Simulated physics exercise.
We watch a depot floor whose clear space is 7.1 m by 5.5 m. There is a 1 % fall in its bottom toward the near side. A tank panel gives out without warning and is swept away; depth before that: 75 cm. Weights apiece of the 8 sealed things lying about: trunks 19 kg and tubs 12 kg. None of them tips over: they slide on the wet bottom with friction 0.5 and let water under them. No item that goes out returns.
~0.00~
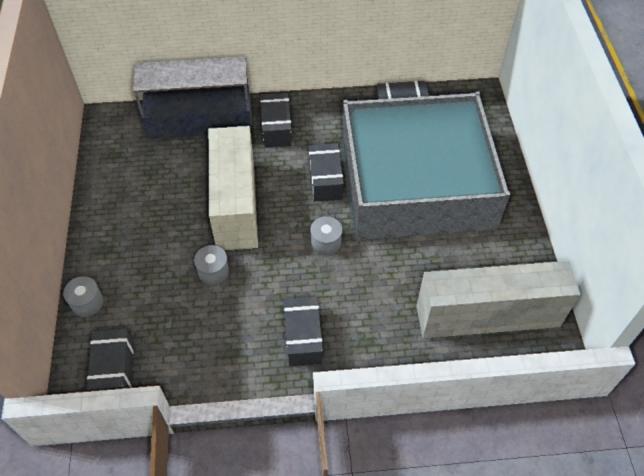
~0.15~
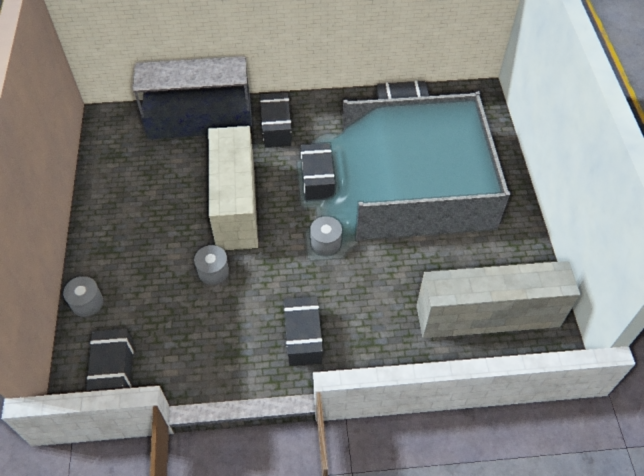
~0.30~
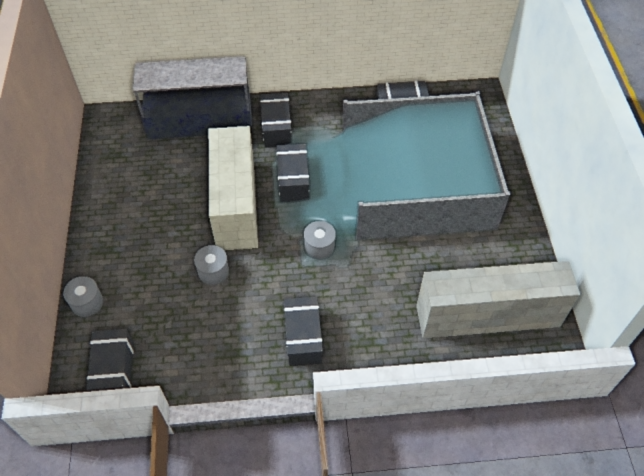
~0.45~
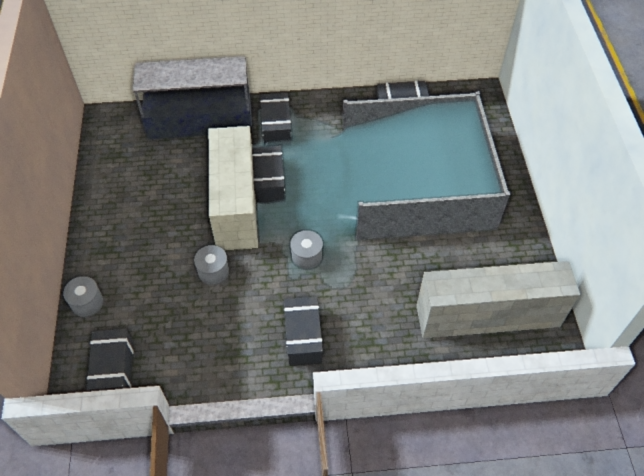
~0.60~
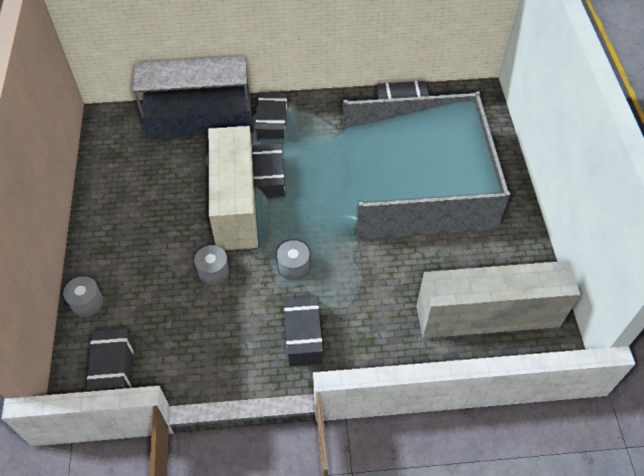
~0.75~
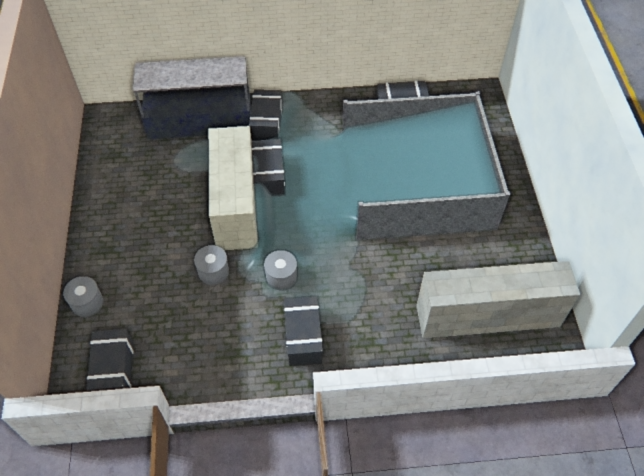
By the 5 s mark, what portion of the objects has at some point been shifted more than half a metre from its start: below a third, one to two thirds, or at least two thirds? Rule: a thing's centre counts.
At least two thirds.
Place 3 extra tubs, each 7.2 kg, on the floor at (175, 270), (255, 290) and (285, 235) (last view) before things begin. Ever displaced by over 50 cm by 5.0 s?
Per the listed order, stays closer, goes farther, goes farther.
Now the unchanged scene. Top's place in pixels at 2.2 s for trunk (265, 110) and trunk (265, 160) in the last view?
Near (325, 88) and (257, 126).
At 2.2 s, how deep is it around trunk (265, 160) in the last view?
24 cm.
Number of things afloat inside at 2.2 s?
Total: 1.
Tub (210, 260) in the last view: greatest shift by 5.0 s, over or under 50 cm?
It goes below it.
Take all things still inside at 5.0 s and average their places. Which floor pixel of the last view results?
Close to (298, 231).
After 1.1 s 2 of 8 are over 50 cm from their spots; 2 afloat.
After 2.2 s 3 of 8 are over 50 cm from their spots; 1 afloat.
After 3.5 s 5 of 8 are over 50 cm from their spots; 4 afloat.
After 5.0 s 7 of 8 are over 50 cm from their spots, and 7 have been at some point; 4 afloat.
